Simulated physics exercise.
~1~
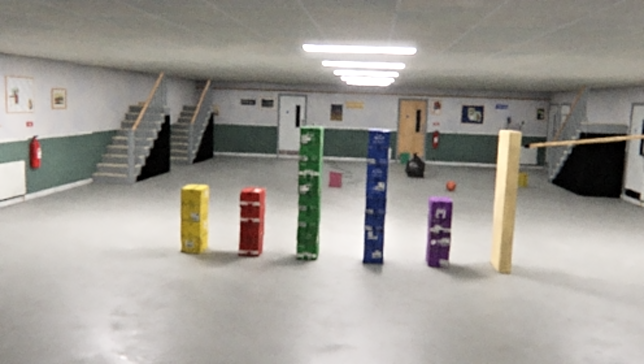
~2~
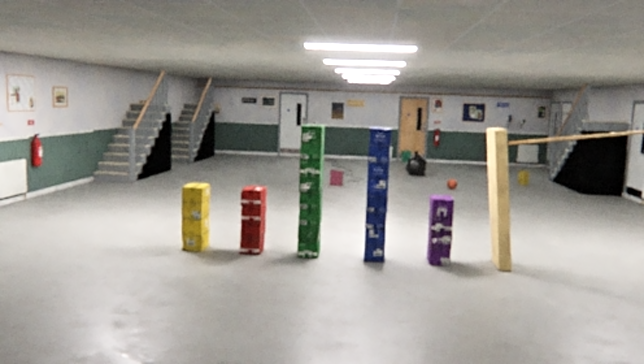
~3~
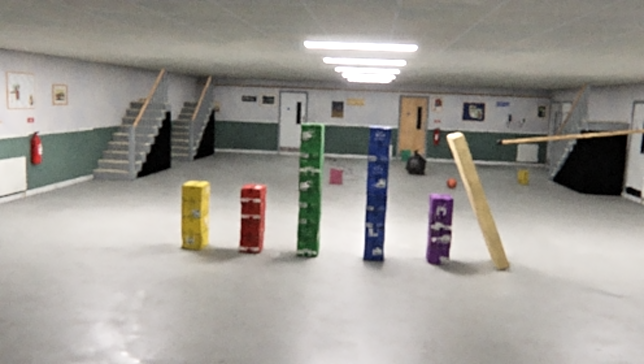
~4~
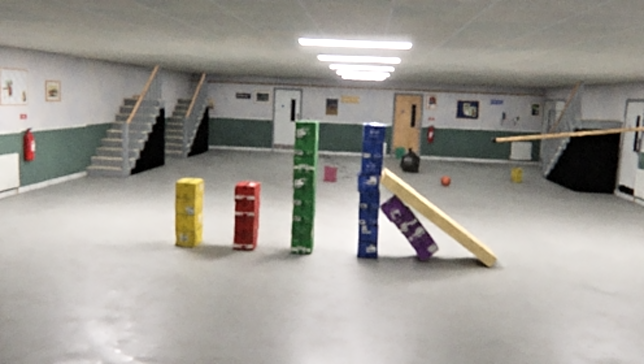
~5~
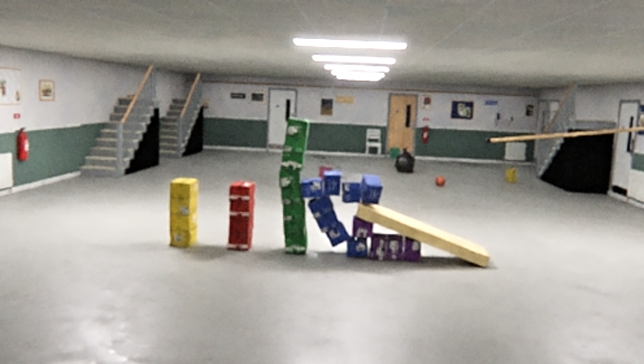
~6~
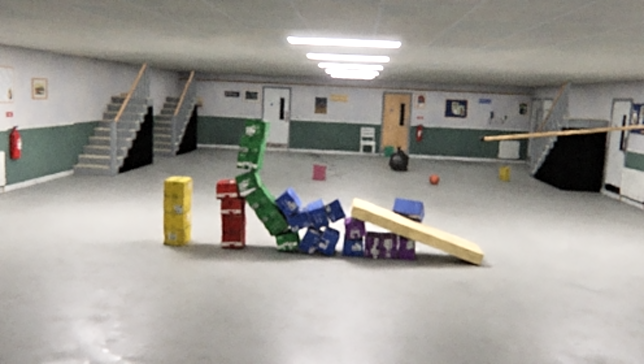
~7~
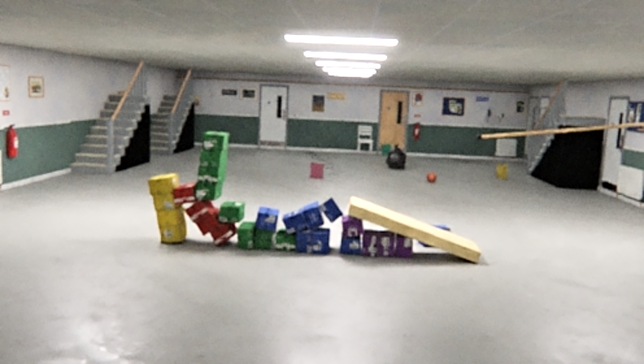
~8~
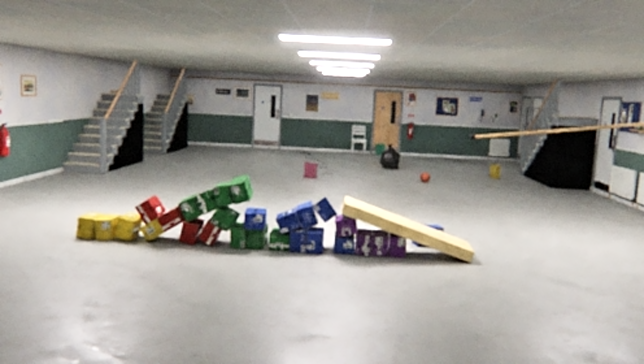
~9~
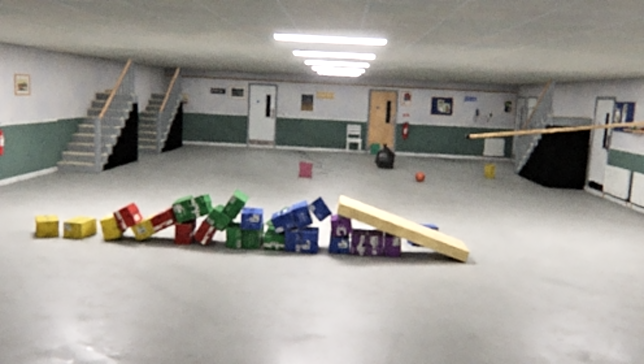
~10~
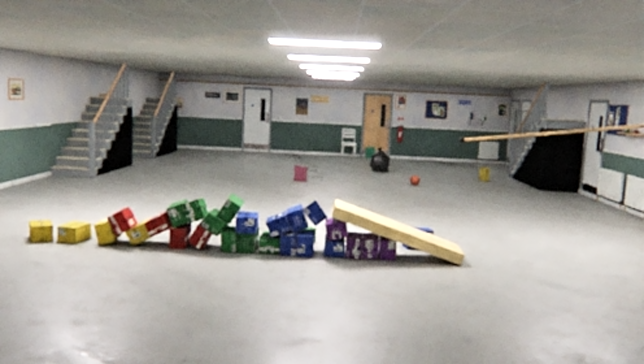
Tall wooden board toppling left onto a row of coloured parcel stacks, knocking down purple, blue, green, red and yellow in turn.
